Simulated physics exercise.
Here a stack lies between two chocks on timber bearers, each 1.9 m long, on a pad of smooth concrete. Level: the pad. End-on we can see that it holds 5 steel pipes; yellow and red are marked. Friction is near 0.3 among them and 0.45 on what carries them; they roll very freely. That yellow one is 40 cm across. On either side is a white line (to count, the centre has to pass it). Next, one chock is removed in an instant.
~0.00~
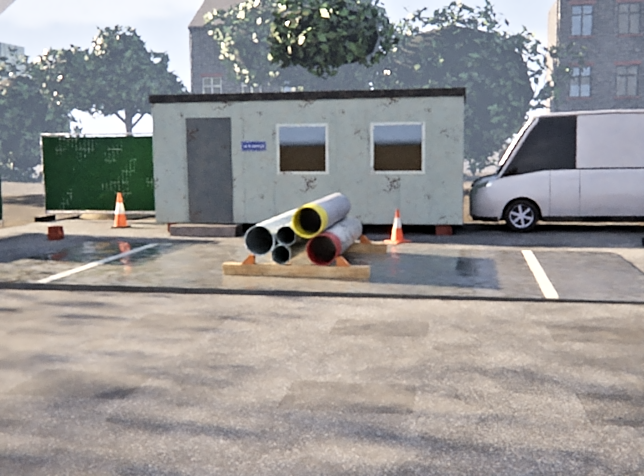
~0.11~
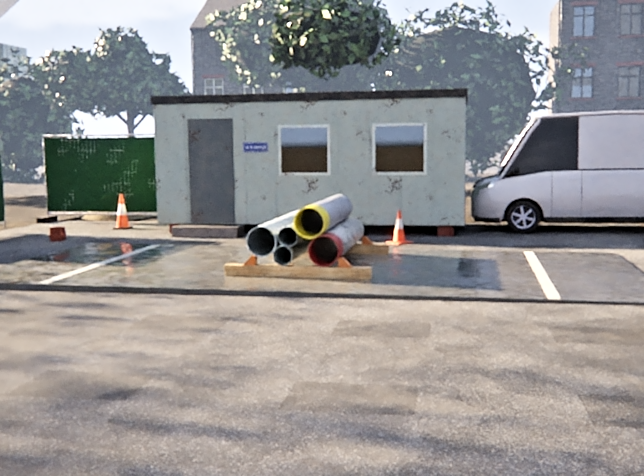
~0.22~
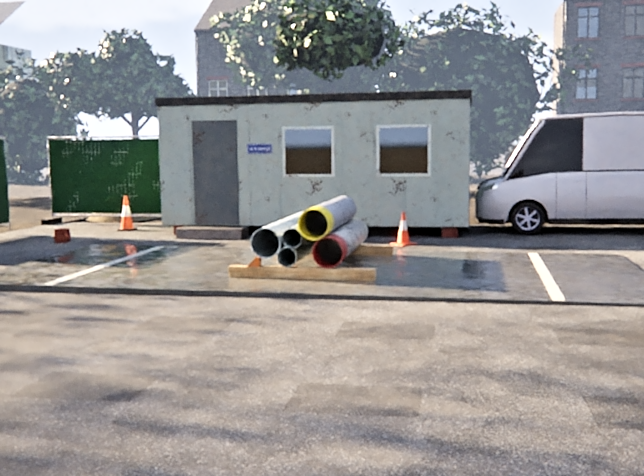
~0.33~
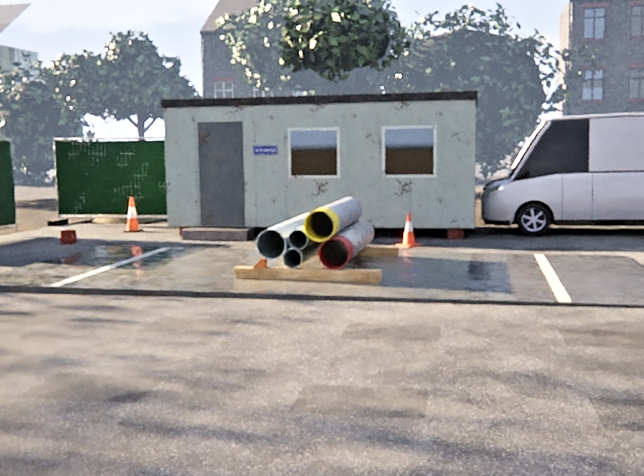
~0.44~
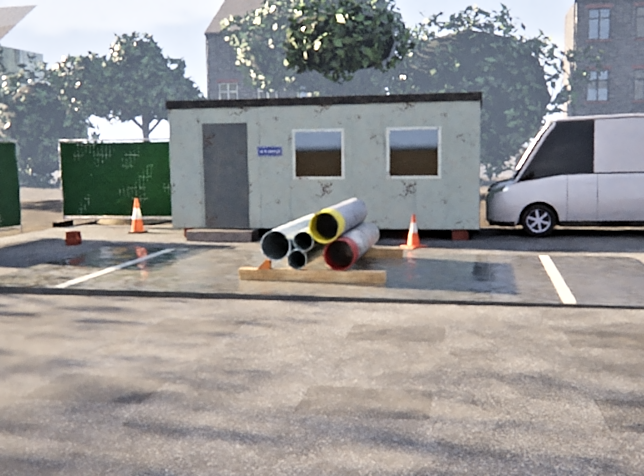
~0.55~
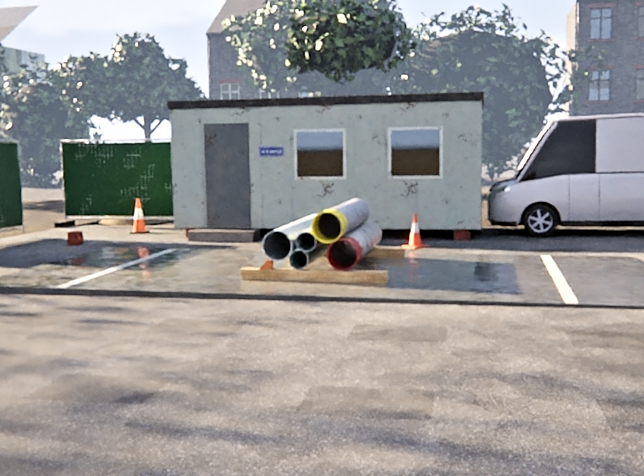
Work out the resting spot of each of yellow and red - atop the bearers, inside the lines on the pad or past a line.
Resting spots - yellow pipe: Past a line, red: Past a line.
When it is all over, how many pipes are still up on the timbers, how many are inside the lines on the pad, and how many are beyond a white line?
1 / 0 / 4.
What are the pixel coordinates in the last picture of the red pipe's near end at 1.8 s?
Roughly at (391, 257) in the last picture.
By 1.8 s, yellow is up on others, 30 cm from the bearers' right end, rolling right; red is off the bearers, 205 cm short of the right line, rolling right; 0 past a line.
By 3.4 s, yellow is off the bearers, 130 cm short of the right line, rolling right; red is off the bearers, 60 cm short of the right line, rolling right; 0 past a line.
By 5.3 s, yellow is past the right line; red is past the right line; 2 past a line.
Finally (10.9 s), yellow is past the right line; red is past the right line; 4 past a line.
